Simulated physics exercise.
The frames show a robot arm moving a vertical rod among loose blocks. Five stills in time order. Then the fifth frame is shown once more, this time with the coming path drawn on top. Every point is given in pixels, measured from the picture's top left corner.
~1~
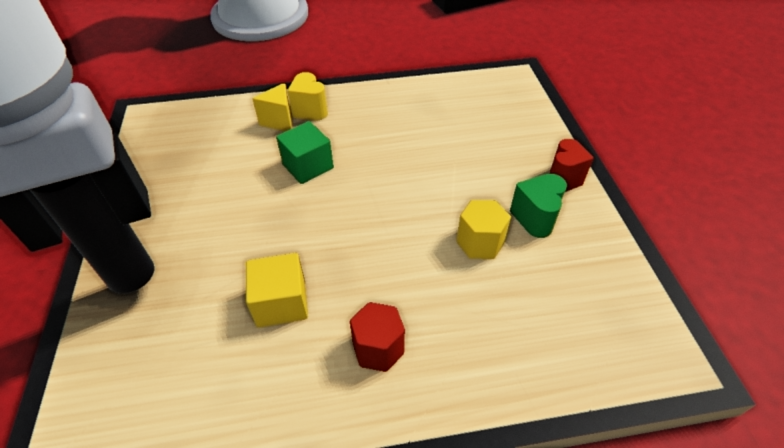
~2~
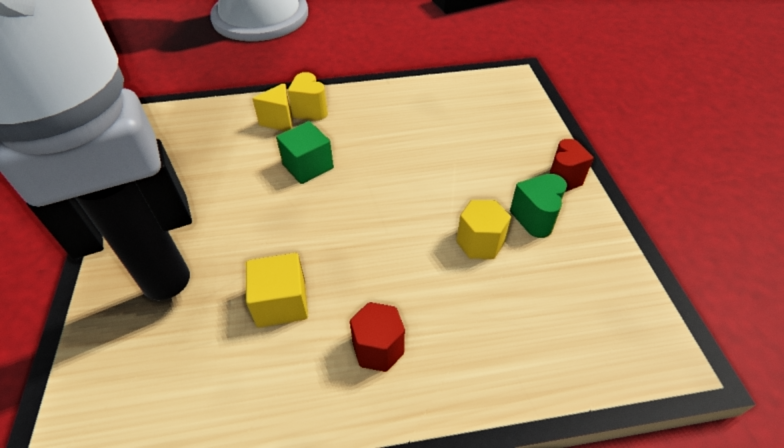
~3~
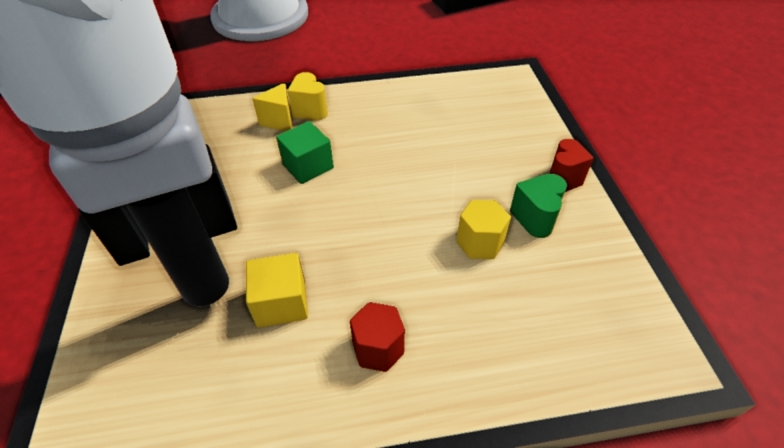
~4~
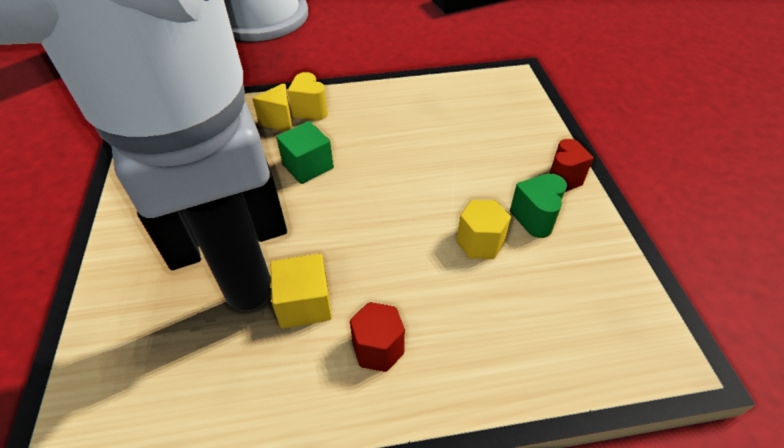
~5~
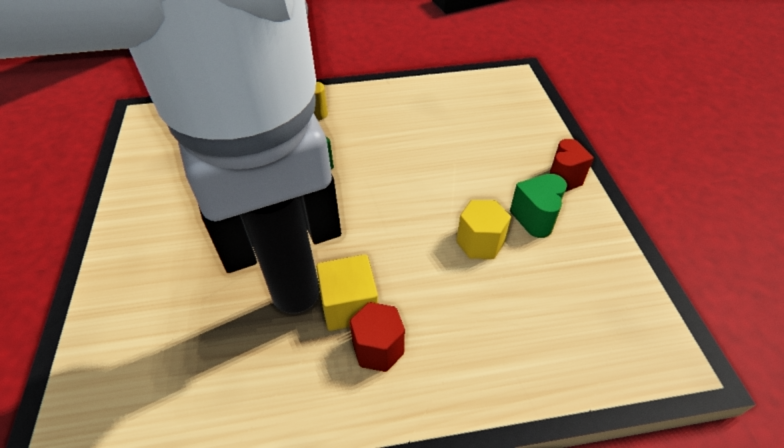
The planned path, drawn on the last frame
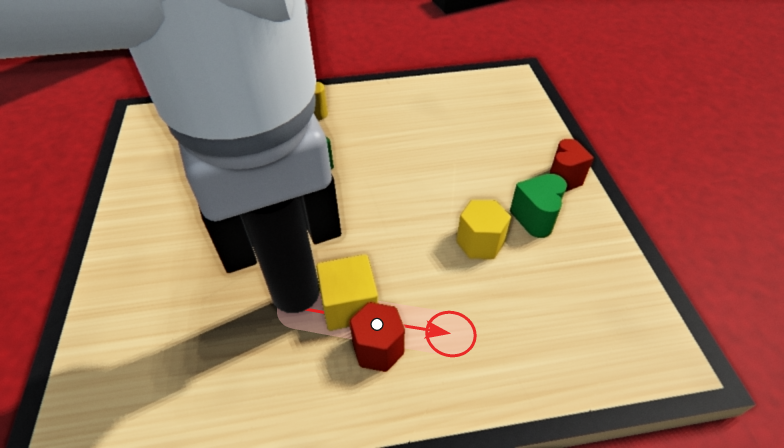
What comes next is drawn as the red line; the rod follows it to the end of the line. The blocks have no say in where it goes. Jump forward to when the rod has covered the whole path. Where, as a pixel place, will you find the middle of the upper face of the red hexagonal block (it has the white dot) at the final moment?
My best guess is (418, 351).
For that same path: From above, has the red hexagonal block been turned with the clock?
Going by the path, yes.
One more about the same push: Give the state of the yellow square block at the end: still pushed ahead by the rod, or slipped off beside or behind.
The rod moves past it.
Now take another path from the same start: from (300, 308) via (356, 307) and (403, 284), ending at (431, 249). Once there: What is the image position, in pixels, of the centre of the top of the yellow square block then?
Top centre: (469, 254).
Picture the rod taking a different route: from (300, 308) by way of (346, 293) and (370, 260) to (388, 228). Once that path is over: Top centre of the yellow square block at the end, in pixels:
If I read the scene right, the answer is (402, 269).
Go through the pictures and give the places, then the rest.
In the first frame, lower end of the rod at (132, 275), tops of blocks, yellow square block at (273, 276), red hexagonal block at (377, 324), yellow hexagonal block at (486, 215).
In the second frame, rod at (167, 282), blocks as before.
In the third frame, rod at (206, 288), blocks as before.
In the fourth frame, rod at (250, 292), yellow square block at (298, 277).
In the fifth frame, rod at (296, 294), yellow square block at (346, 279), red hexagonal block at (377, 324), yellow hexagonal block at (486, 215).
The drawn path runs in a line from (300, 308) to (451, 333); the dot is on the red hexagonal block.
On the path given first. One third of the way, rod at (347, 303); yellow square block at (395, 274).
Two thirds of the way, rod at (400, 311); yellow square block at (435, 268), turned 45° anticlockwise; red hexagonal block at (411, 347), turned 50° clockwise.
At the end, rod at (453, 320); yellow square block at (449, 263), turned 65° anticlockwise; red hexagonal block at (418, 351), turned 65° clockwise; yellow hexagonal block not moved.
